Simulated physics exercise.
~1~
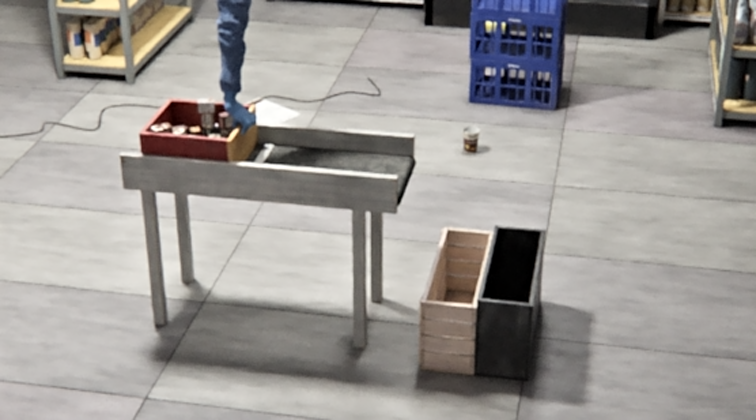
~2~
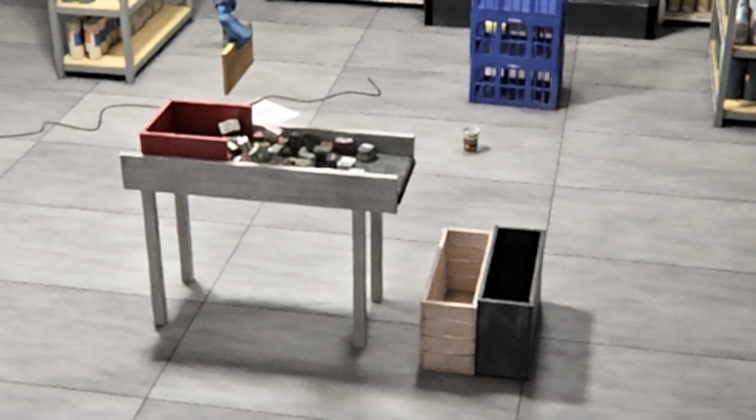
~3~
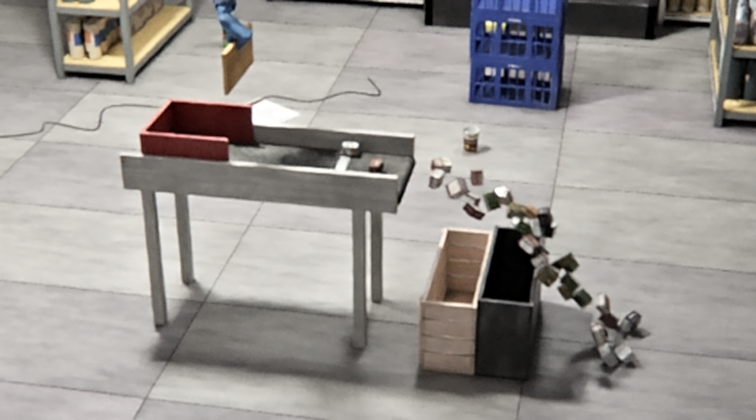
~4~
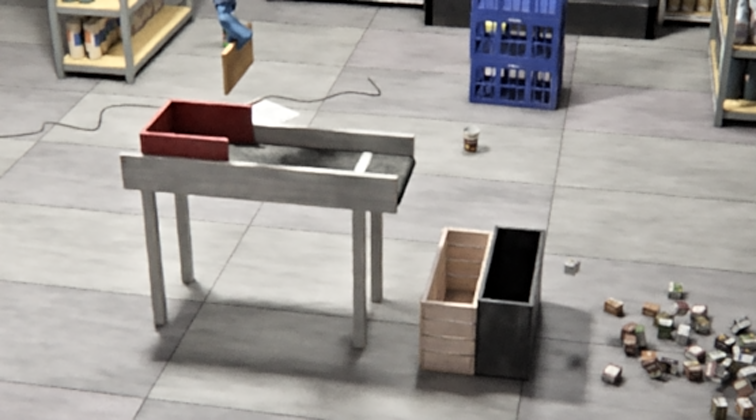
Small cartons riding a conveyor from a red pen after its gate lifts, flying past two bins and scattering across the floor.
